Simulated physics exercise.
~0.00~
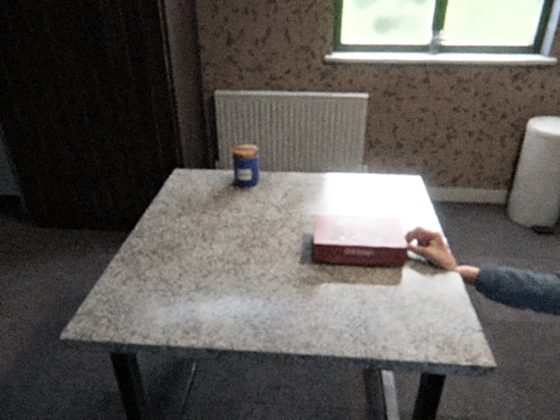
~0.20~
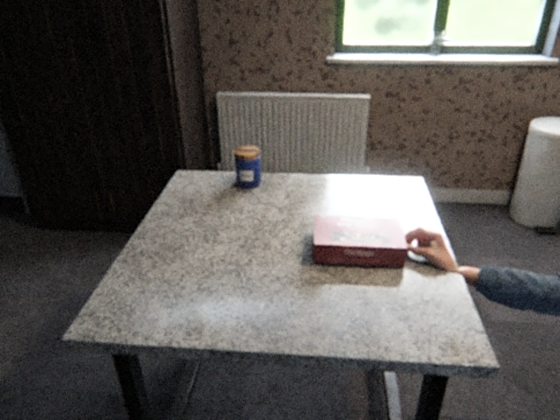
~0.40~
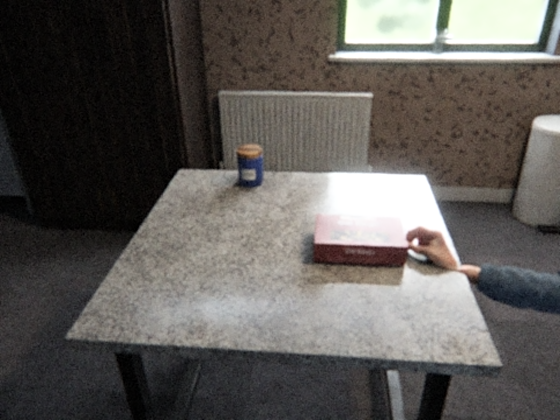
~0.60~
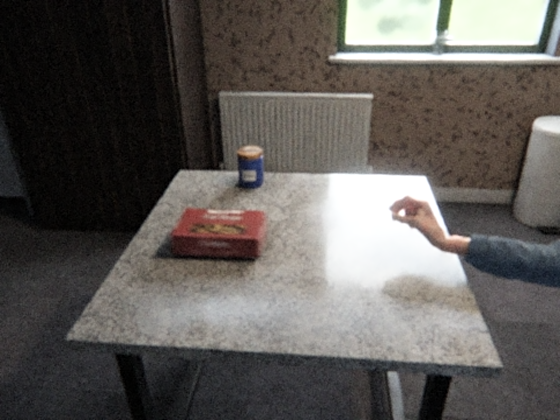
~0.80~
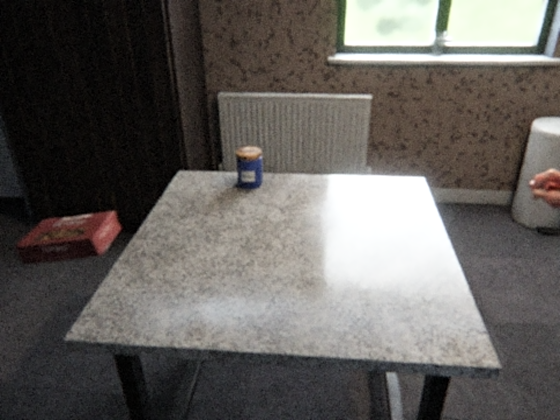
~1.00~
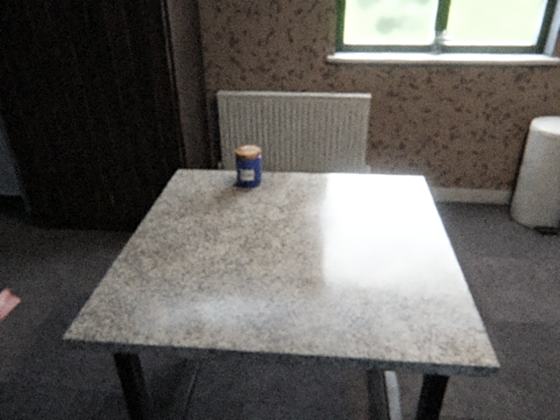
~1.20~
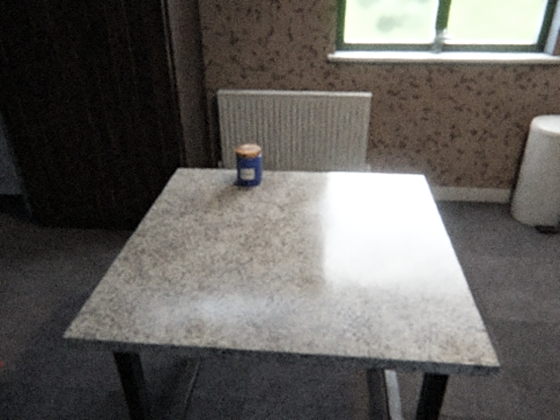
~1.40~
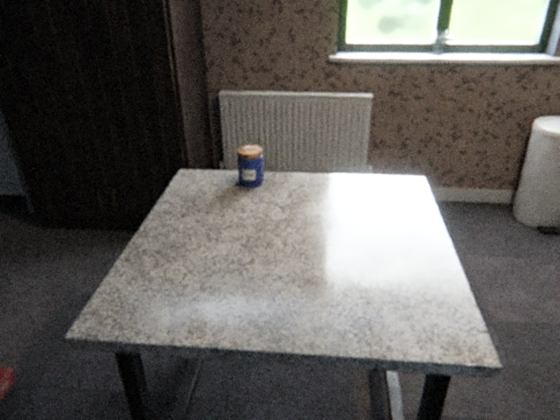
On a speckled table by a window, a hand sends a red packet sliding left off the edge, leaving the blue jar standing.
